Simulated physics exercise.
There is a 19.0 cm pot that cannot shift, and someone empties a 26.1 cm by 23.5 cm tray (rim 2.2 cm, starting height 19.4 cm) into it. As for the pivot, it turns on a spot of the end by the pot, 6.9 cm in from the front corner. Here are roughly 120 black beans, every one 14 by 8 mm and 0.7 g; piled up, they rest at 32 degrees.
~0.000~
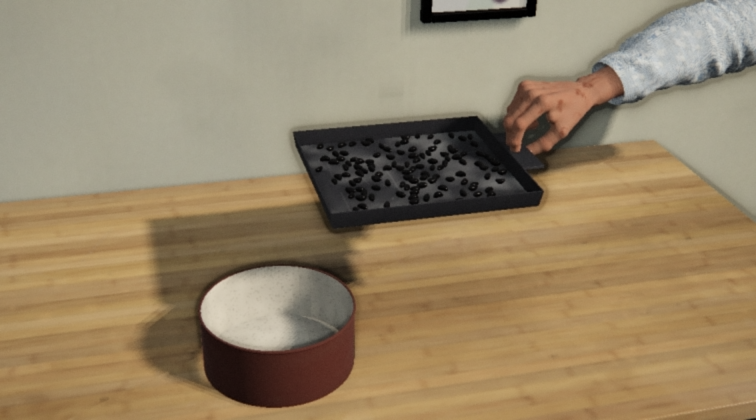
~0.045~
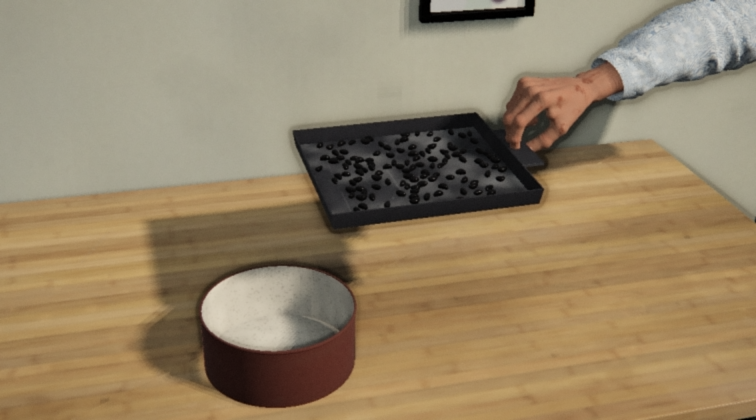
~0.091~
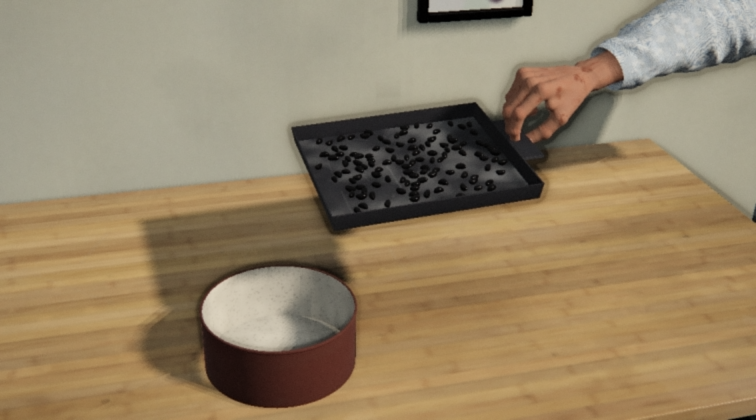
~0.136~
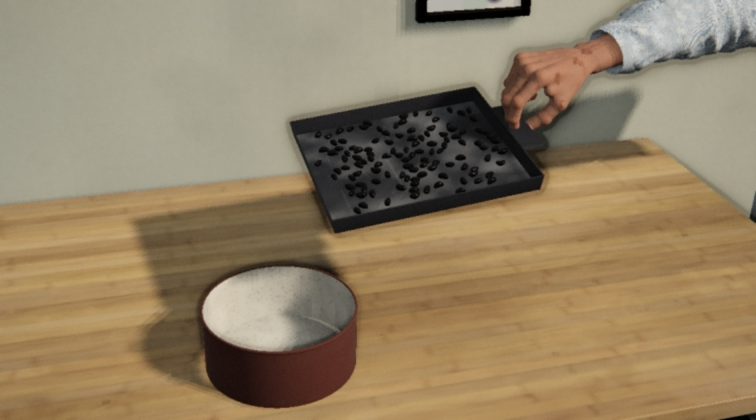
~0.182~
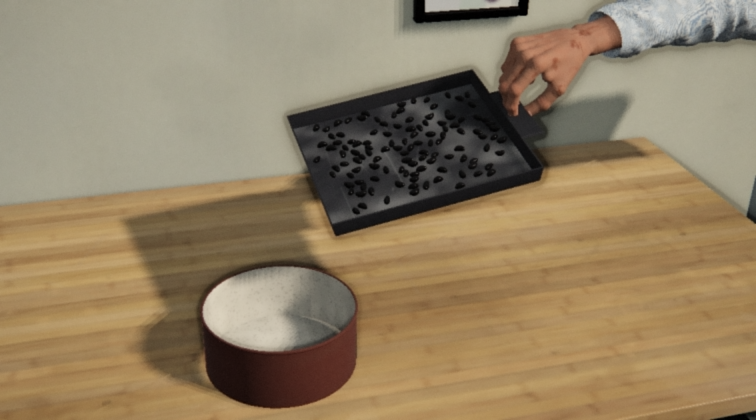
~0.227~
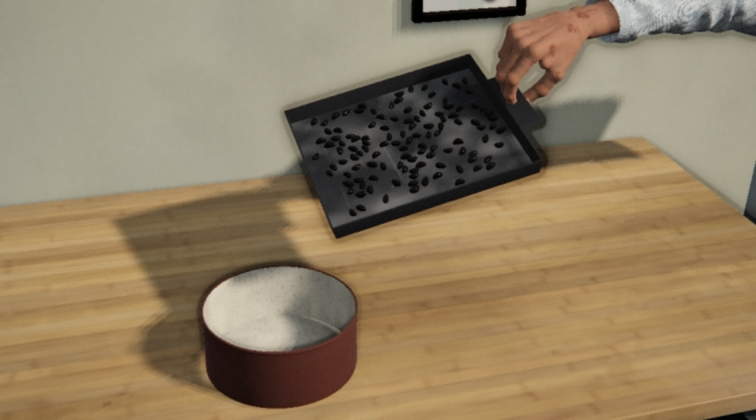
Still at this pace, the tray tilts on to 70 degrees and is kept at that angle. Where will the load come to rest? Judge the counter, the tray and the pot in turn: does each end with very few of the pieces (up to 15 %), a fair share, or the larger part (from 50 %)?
Counter: Very few. Left on the tray: A fair share. Pot: The larger part.
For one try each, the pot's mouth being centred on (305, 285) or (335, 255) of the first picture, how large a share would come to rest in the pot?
Some 55 and 0 per cent.
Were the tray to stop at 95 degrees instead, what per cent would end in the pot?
Then about 95 per cent.
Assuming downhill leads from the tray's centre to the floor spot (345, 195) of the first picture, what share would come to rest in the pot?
I'd estimate about 40 %.
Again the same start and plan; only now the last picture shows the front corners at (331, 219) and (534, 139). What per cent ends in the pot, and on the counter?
The pot gets 35 and the counter 5.
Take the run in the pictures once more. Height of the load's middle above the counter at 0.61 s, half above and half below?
Some 20 cm.
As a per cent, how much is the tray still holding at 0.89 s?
Some 40 per cent of the load.
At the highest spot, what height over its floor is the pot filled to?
I'd put it at close to 1.5 centimetres.
After 0.46 s, tilt 45 degrees; the tray holds 100 %, the pot 0 %.
Then, at 0.61 s, tilt 62 degrees; the tray holds 100 %, the pot 0 %.
After 0.89 s, tilt 70 degrees; the tray holds 40 %, the pot 55 %.
By 2.3 s all is still; counter 5 %, tray 30 %, pot 70 %.
